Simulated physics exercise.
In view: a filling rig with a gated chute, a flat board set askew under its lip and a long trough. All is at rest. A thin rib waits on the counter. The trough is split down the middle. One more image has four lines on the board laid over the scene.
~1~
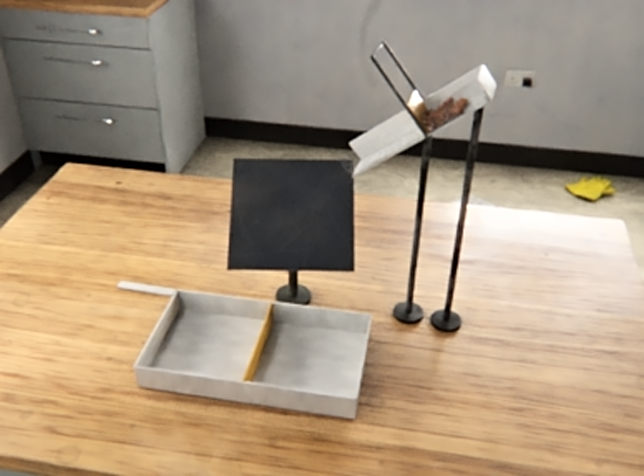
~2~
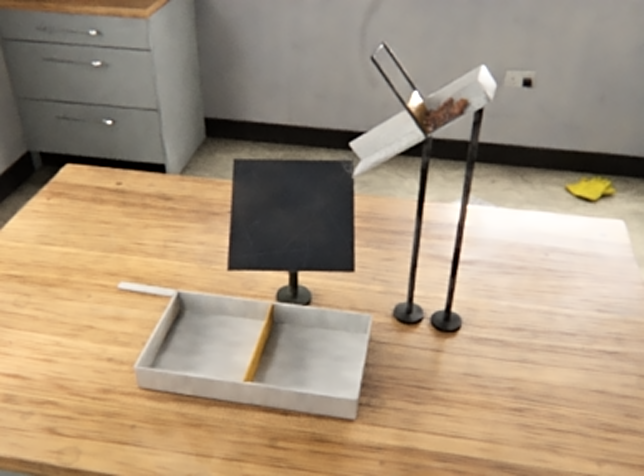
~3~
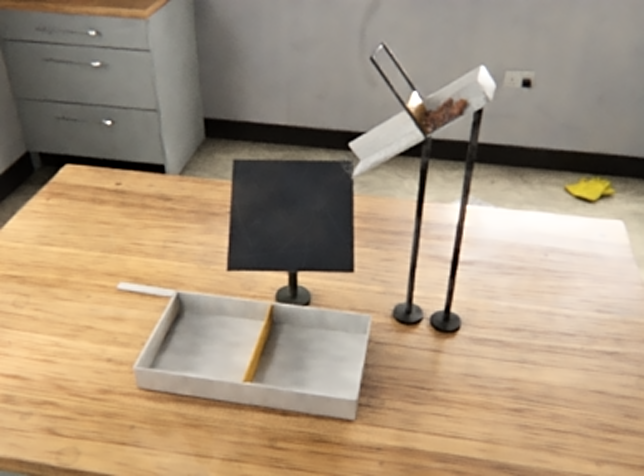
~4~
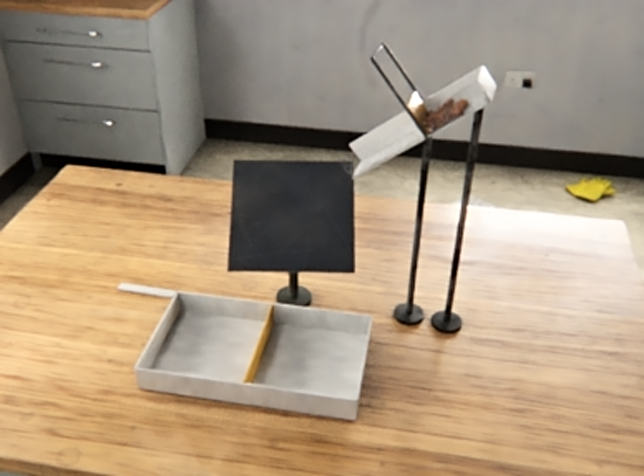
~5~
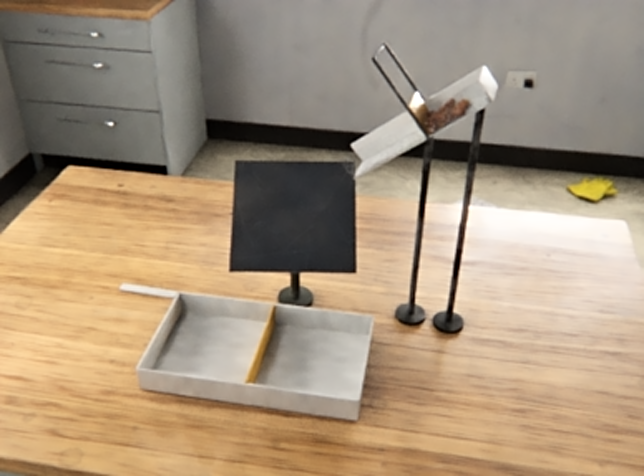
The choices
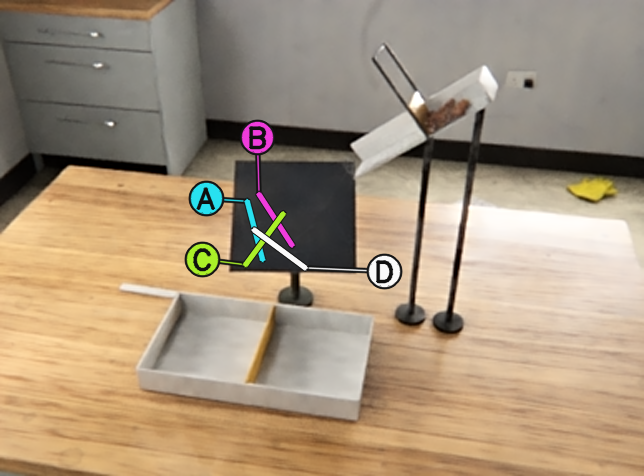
The clip opens on a wooden counter holding a raised, sloping chute with small brown pieces behind its gate, a tilted black board near its lip, and a shallow grey trough split by a yellowish divider. Nothing visibly moves; the gate stays shut and the pieces remain in place throughout.
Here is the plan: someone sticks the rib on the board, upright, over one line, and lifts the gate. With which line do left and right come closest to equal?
C works best here.
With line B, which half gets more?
The right half.
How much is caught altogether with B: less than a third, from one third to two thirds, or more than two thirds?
More than two thirds.
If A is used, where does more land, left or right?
More lands on the right.
On the marked copy, line A from (247, 201) to (262, 259); line B from (259, 194) to (291, 245); line C from (283, 213) to (245, 264); line D from (254, 230) to (305, 267).
If A is chosen, of what is caught, about a quarter in the left half, most in the right.
If B is chosen, of what is caught, a small part in the left half, nearly all in the right.
If C is chosen, of what is caught, about two thirds in the left half, about a third in the right.
If D is chosen, of what is caught, about a quarter in the left half, most in the right.
